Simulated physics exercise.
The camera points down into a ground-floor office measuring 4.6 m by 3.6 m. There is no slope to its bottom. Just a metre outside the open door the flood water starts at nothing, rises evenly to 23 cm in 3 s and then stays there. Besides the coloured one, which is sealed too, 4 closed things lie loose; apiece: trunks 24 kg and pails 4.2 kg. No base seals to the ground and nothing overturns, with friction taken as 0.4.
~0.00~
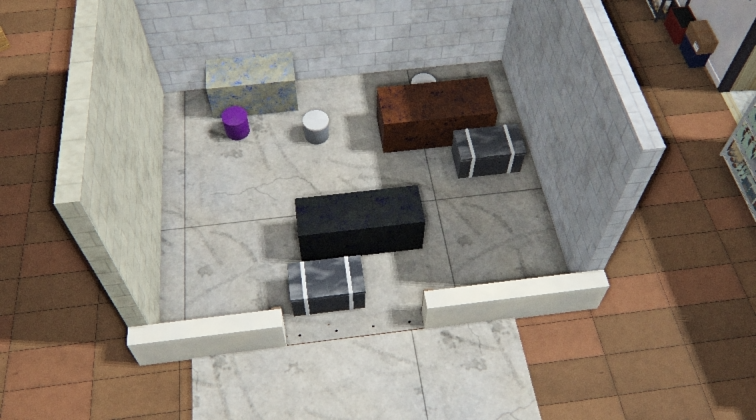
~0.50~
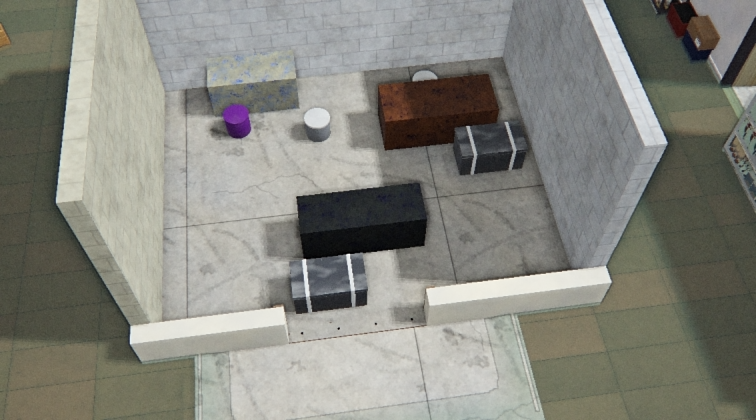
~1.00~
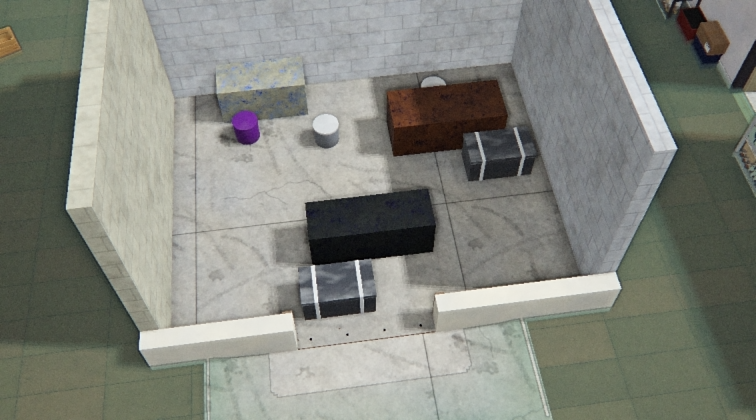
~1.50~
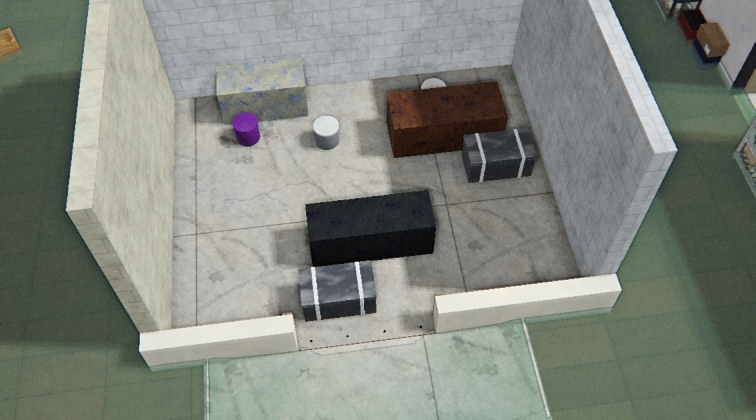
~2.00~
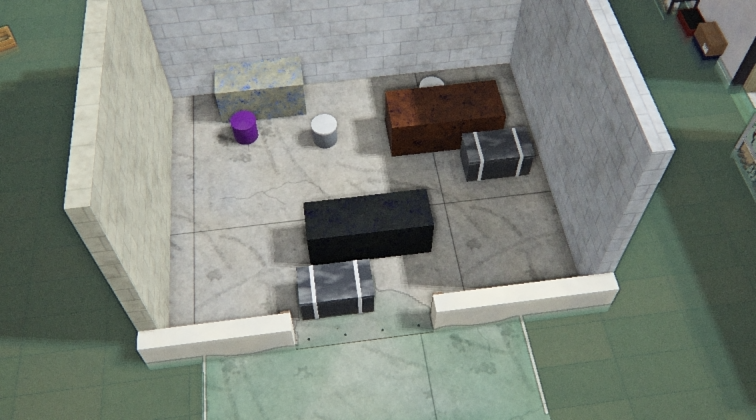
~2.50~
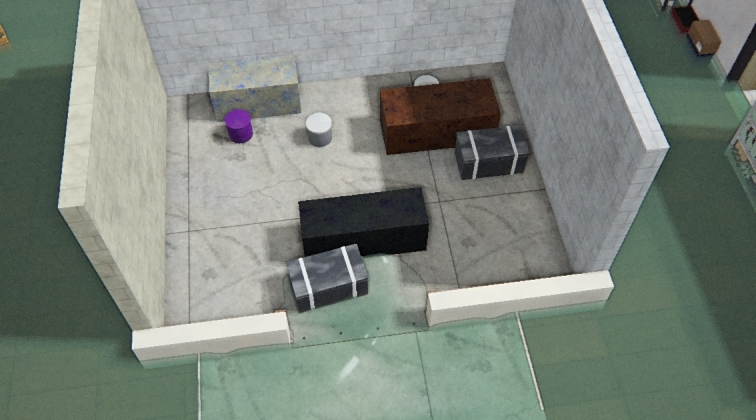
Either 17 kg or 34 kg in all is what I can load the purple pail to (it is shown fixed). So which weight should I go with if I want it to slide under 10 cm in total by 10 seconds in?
Go with the heavier one.
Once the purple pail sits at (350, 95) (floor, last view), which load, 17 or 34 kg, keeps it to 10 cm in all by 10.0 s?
Well, any option works.
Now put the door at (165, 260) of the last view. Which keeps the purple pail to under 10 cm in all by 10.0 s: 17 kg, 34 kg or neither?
I'd say the lighter one will work.
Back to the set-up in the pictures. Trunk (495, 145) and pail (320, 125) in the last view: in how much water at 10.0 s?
Roughly 7 and 13 cm.
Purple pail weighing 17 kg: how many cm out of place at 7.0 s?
About 0 cm off its spot.
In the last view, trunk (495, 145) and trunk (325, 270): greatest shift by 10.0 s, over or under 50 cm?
In sequence, not exceeded; exceeded.
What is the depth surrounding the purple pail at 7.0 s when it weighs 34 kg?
7 cm, roughly.
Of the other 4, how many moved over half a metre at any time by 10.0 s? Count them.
Count: 2.
After 3.5 s the purple pail would be 0 cm from its start with 17 kg and 0 cm from its start with 34 kg; 0 cm of water round it then.
After 4.5 s the purple pail would be 0 cm from its start with 17 kg and 0 cm from its start with 34 kg; 0 cm of water round it then.
After 7.0 s the purple pail would be 0 cm from its start with 17 kg and 0 cm from its start with 34 kg; 7 cm of water round it then.
After 10.0 s the purple pail would be 64 cm from its start with 17 kg and 0 cm from its start with 34 kg; 11 cm of water round it then.
